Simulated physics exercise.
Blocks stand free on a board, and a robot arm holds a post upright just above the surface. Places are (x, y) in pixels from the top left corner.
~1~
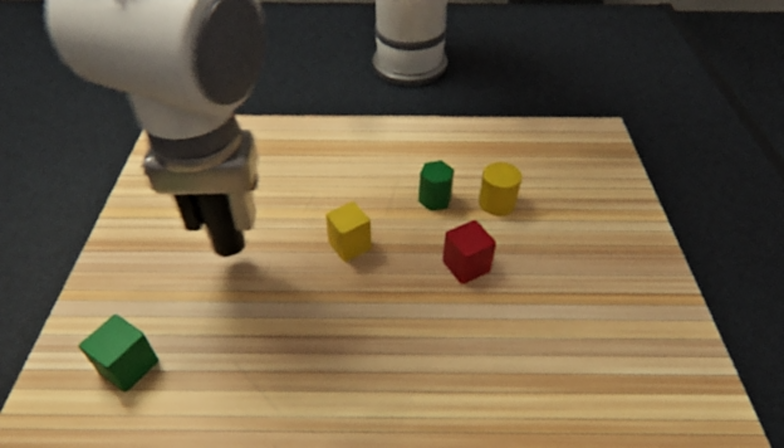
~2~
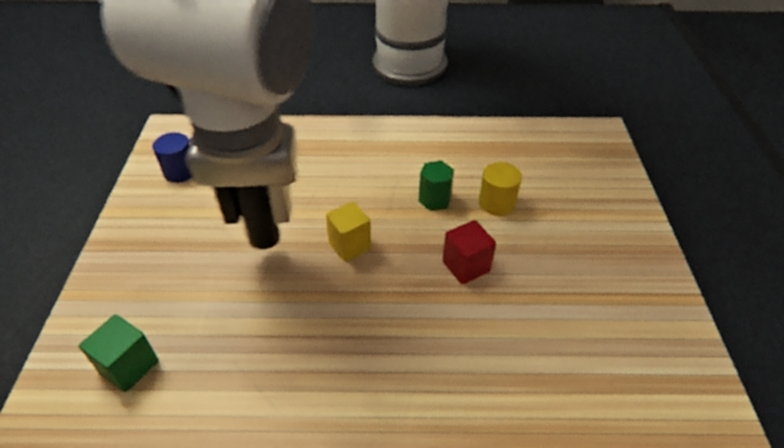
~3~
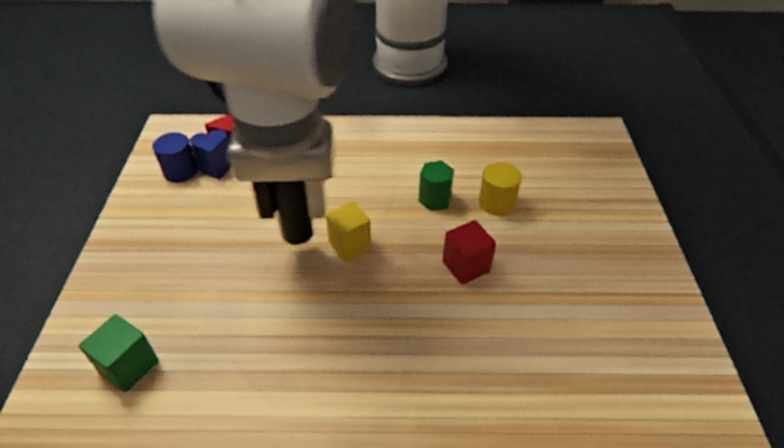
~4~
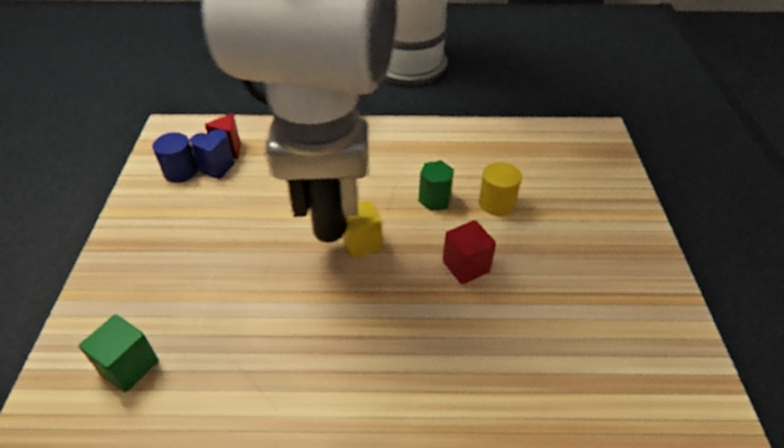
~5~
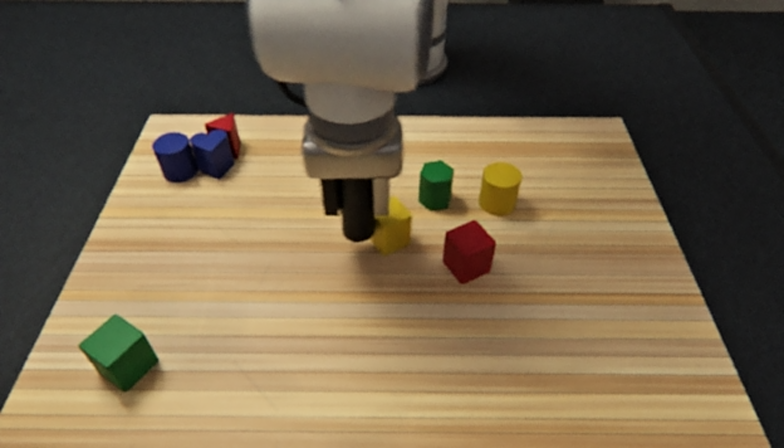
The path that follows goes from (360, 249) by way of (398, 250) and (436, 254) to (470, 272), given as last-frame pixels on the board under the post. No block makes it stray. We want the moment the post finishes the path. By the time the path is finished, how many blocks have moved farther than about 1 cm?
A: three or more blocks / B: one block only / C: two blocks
C: Two blocks.
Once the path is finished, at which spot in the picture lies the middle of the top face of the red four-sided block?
For the centre of its top, I'd go with (513, 251).
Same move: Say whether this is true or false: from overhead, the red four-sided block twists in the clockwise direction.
It is false.
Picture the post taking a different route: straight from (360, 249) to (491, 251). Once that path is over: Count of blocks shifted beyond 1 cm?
Two blocks move more than 1 cm.
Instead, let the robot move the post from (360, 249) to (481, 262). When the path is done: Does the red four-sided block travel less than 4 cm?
In short: No.
On the path given first. One third of the way, post at (399, 232); yellow four-sided block at (427, 208), turned 15° anticlockwise.
Two thirds of the way, post at (438, 237); yellow four-sided block at (447, 203), turned 40° anticlockwise; red four-sided block at (478, 239).
At the end, post at (473, 254); yellow four-sided block at (447, 203), turned 40° anticlockwise; green hexagonal block not moved; red four-sided block at (513, 251), turned 30° anticlockwise.
